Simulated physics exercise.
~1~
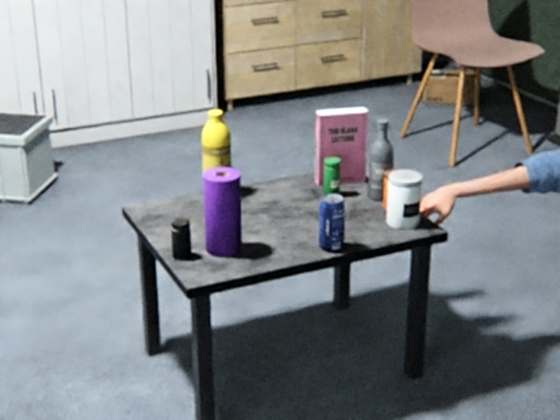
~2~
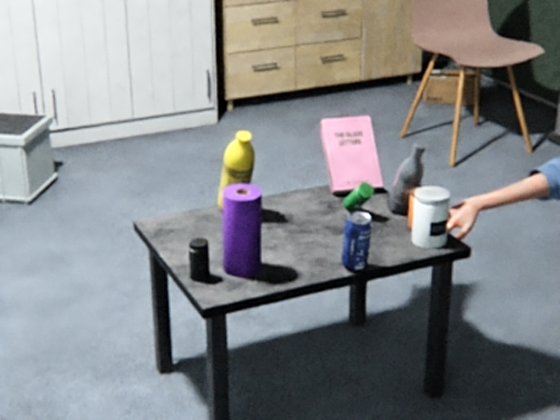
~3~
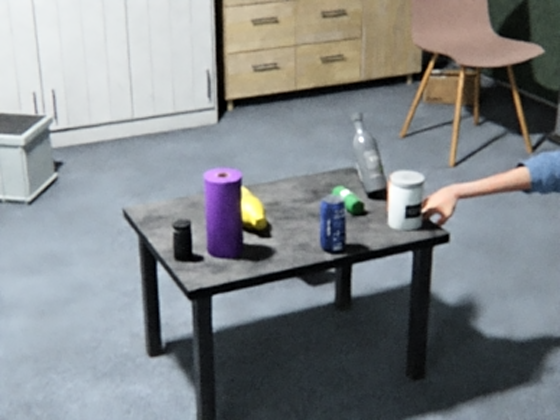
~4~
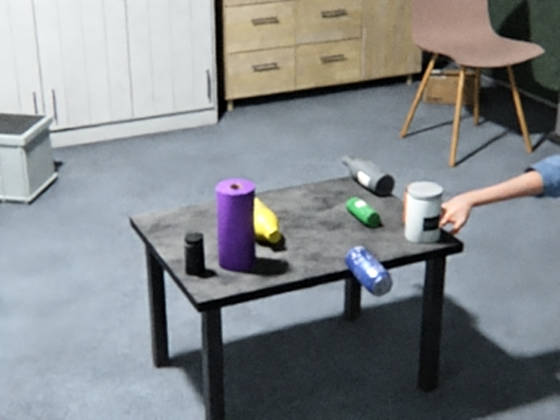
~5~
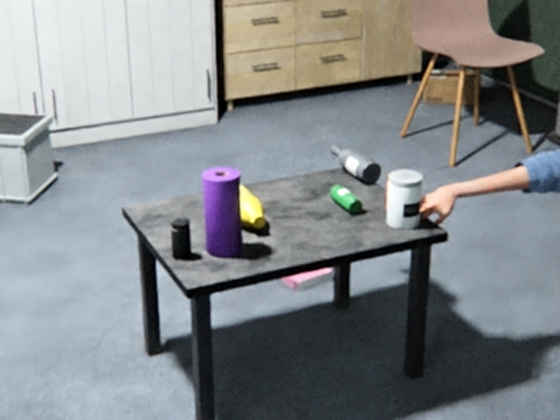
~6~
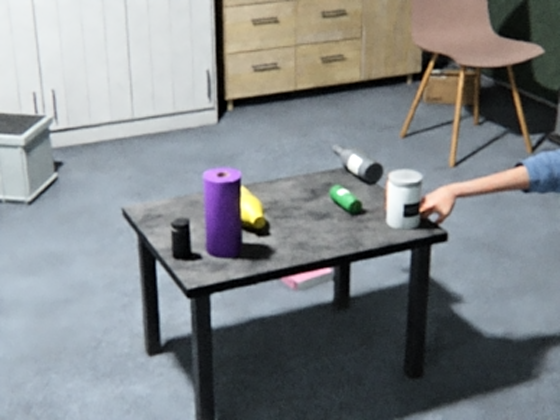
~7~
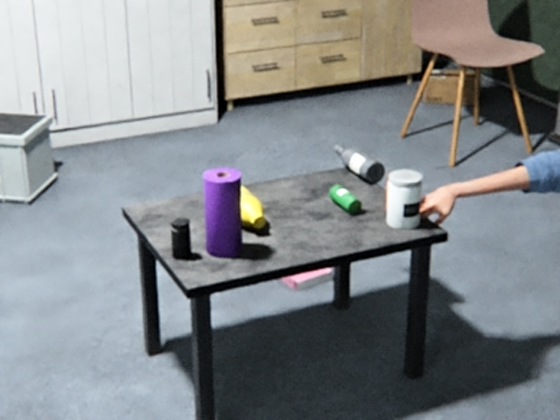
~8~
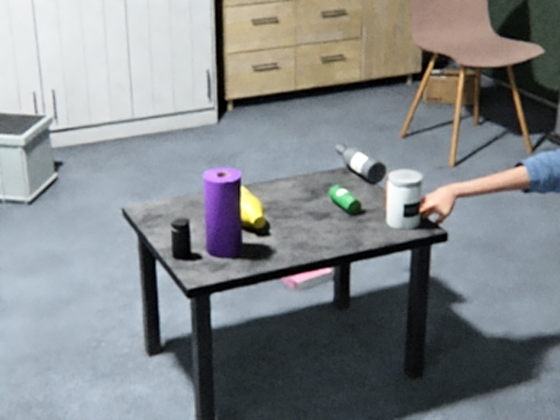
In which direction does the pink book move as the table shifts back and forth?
The pink book moves down, going from the tabletop to the floor, where it is partly visible below the table.
